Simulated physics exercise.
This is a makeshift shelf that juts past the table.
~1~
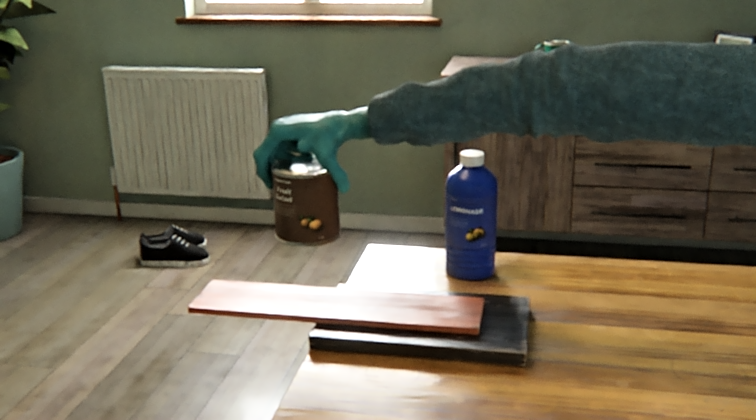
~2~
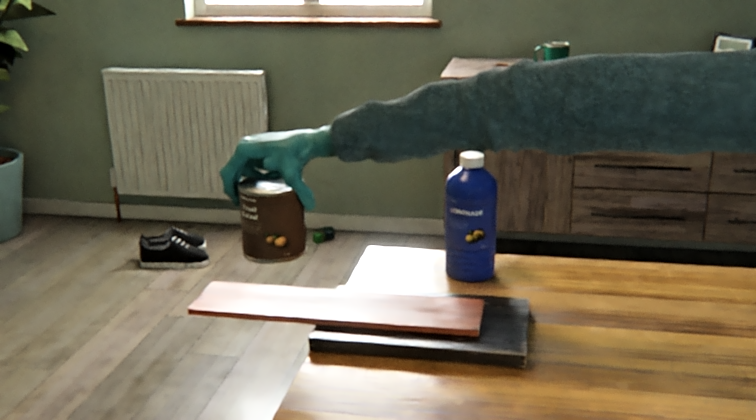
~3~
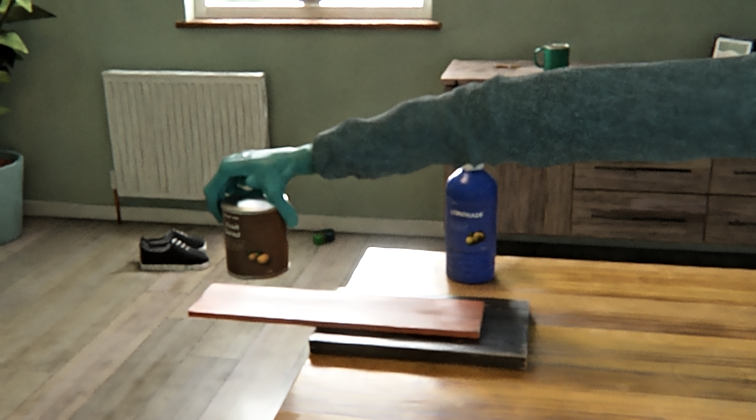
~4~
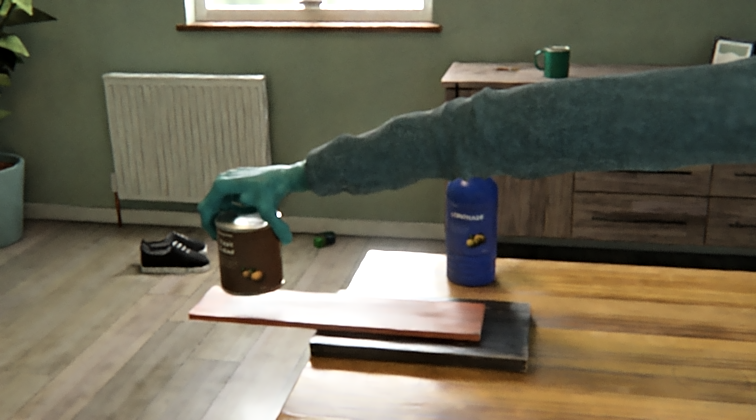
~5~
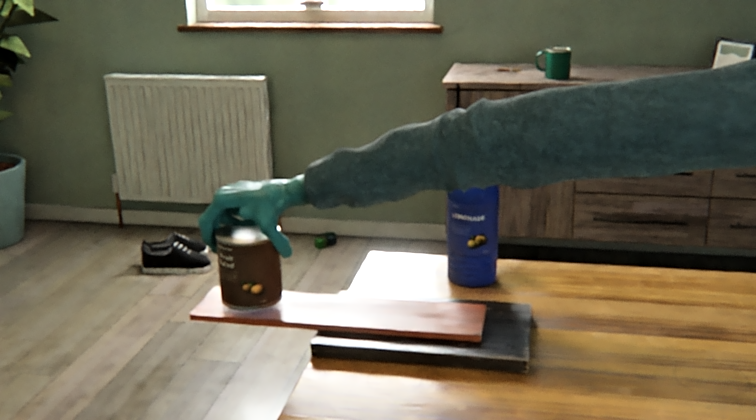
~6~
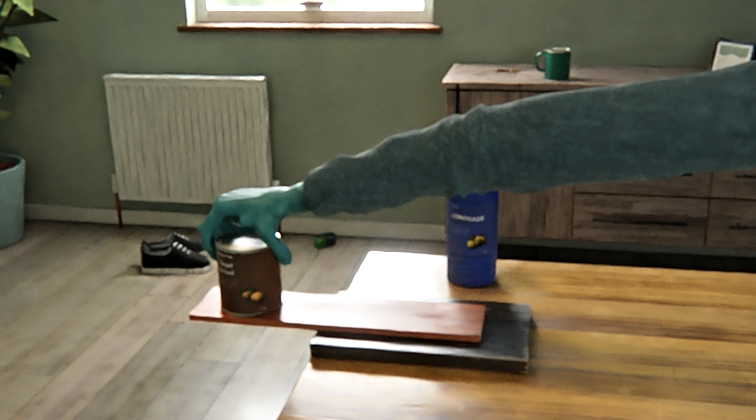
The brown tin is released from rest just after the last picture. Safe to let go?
The plank goes over.
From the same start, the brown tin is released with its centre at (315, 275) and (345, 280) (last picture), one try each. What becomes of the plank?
First, it goes over; second, it stays on the table.
Then, 0.40 s past the last view, brown tin now down on the floor or falling; orange plank on its side.
Then, 0.60 s past the last view, orange plank now down on the floor or falling.
Then, 0.70 s past the last view, things are still on the move.
Then, 0.90 s past the last view, as before.
Finally, down on the floor or falling, orange plank and brown tin; the other 2 still in place. The plank comes down.
